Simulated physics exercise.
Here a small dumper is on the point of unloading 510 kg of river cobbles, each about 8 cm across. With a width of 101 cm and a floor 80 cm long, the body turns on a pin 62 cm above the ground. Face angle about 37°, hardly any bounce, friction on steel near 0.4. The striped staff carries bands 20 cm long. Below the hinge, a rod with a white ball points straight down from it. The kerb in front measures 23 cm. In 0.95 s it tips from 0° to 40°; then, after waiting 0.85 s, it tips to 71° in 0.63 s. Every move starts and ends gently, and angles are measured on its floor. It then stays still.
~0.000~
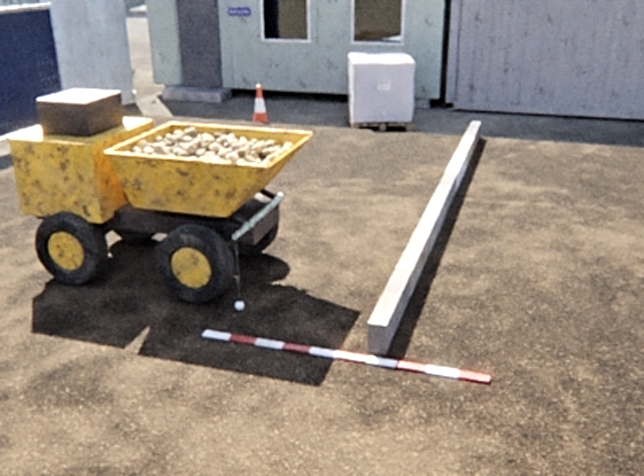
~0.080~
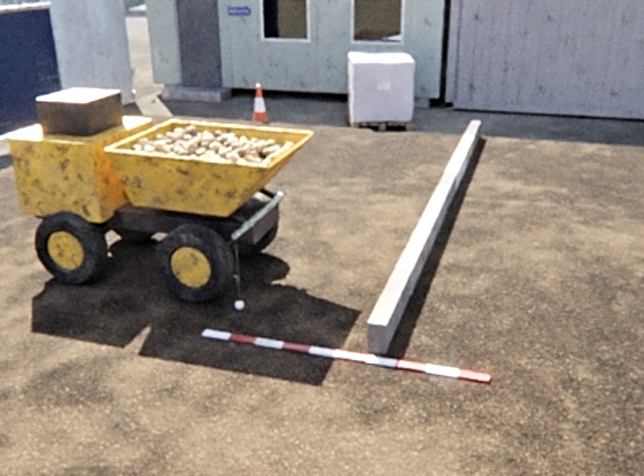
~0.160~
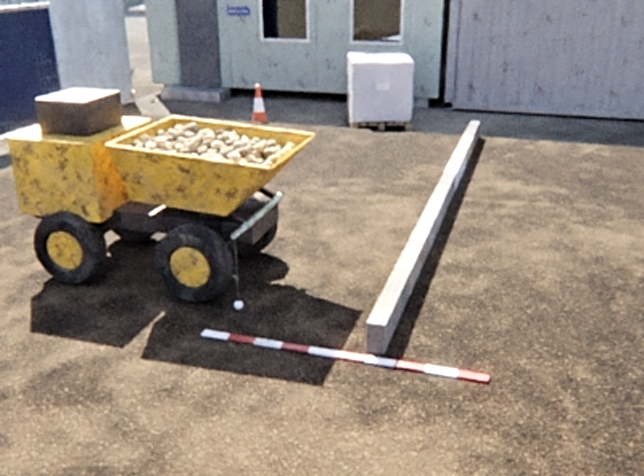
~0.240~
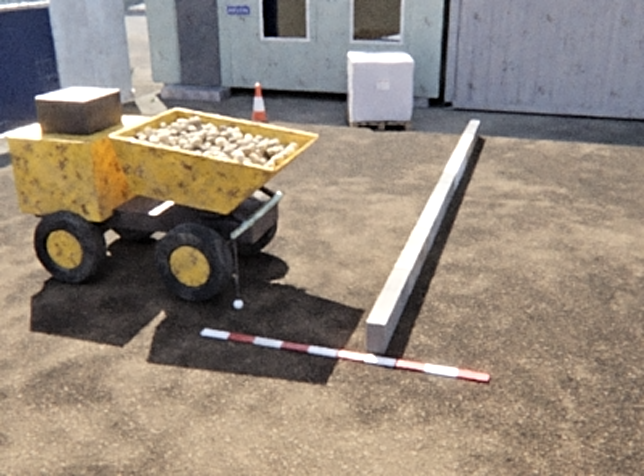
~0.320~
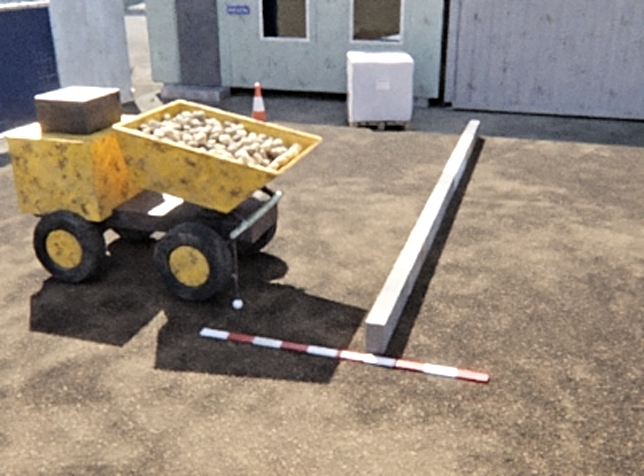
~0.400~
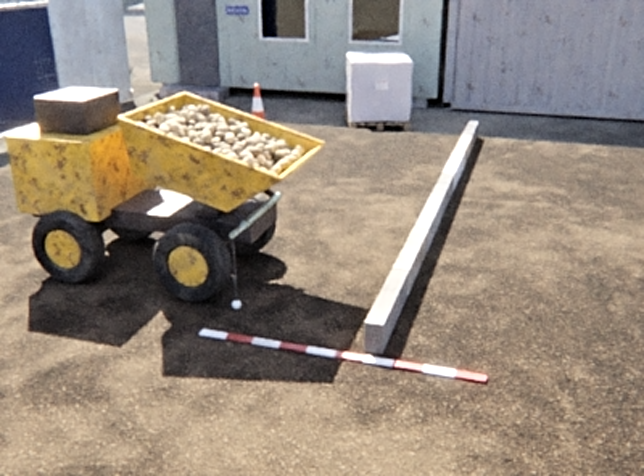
In a sunlit yard, a small yellow dumper loaded with pale cobbles stood beside a long kerb and a red-and-white staff, and its body gradually tilted upward at the back, sloping down toward the right.
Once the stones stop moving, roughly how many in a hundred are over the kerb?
Close to 15 in a hundred.
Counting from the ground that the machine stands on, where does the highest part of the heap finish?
Height: About 42 cm above ground level.
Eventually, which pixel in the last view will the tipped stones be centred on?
The middle should be near (365, 283).
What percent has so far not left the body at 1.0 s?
I'd say near 100 per cent is still held inside.
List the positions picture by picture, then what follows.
The first picture shows lip at (267, 167), floor tilted 0°, highest stones at (201, 139).
In the second picture, the body is at 1°, its lip at (267, 167); the top of the load is at (201, 138); the stones move at 0.2 m/s on average.
In the third picture, the body is at 3°, its lip at (269, 169); the top of the load is at (194, 134); the stones move at 0.4 m/s on average.
In the fourth picture, the body is at 6°, its lip at (273, 171); the top of the load is at (183, 128); the stones move at 0.5 m/s on average.
The fifth picture shows lip at (278, 174), floor tilted 11°, highest stones at (185, 120); the stones move at 0.6 m/s on average.
In the sixth picture, the body is at 15°, its lip at (282, 179); the top of the load is at (189, 114); the stones move at 0.6 m/s on average.
After 0.7 s the floor is at 34°; 100 % in the body; the foremost stones are at (293, 180).
After 1.0 s the floor is at 40°; 100 % in the body; the foremost stones are at (305, 185).
After 2.9 s the floor is at 71°; 39 % in the body, 59 % on this side of the kerb, 3 % over the kerb; the foremost stones are at (435, 268).
After 5.4 s the floor is at 71°; 0 % in the body, 85 % on this side of the kerb, 15 % over the kerb; the foremost stones are at (578, 307).
